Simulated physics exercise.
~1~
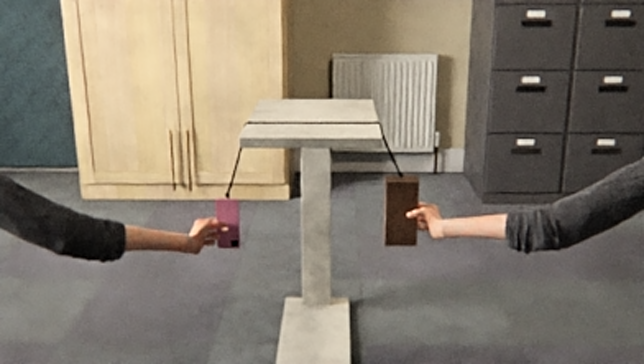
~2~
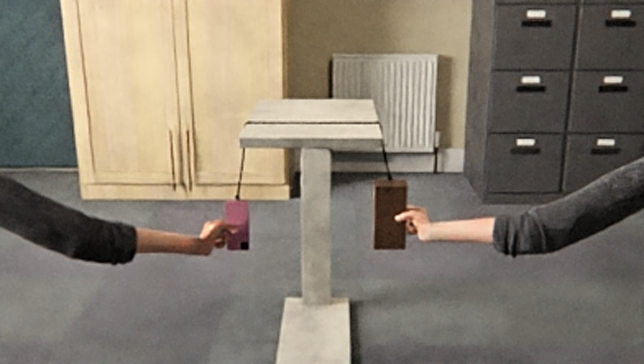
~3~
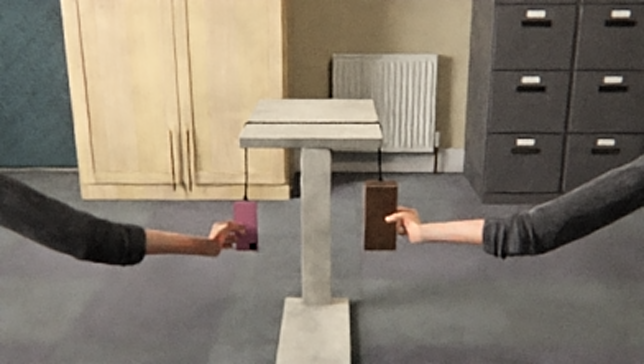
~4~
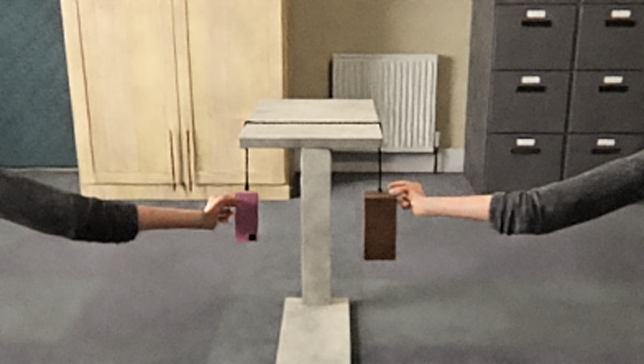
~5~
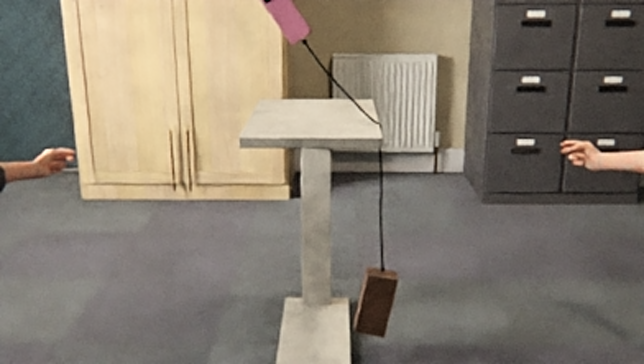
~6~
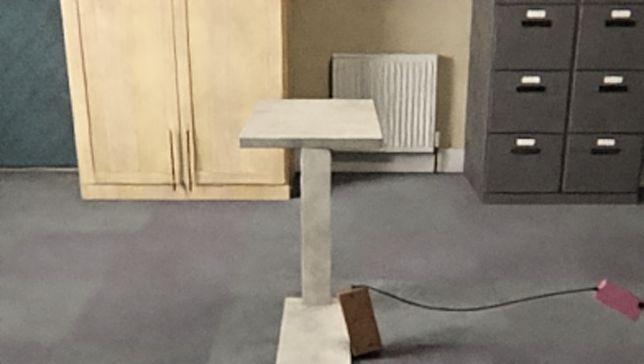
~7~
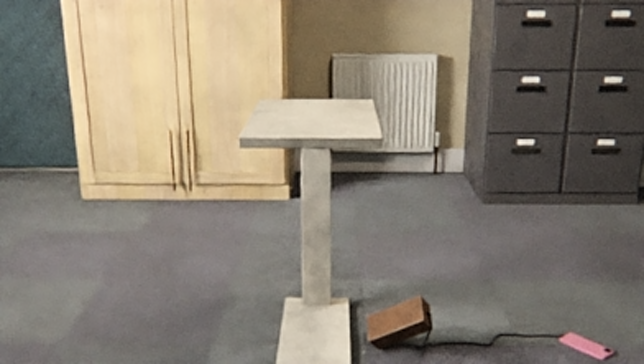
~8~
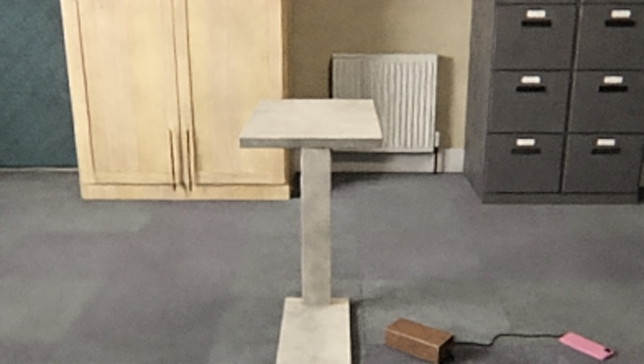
In an office, two hands releasing a pink phone and brown brick tied across a stand, both ending on the floor at right.
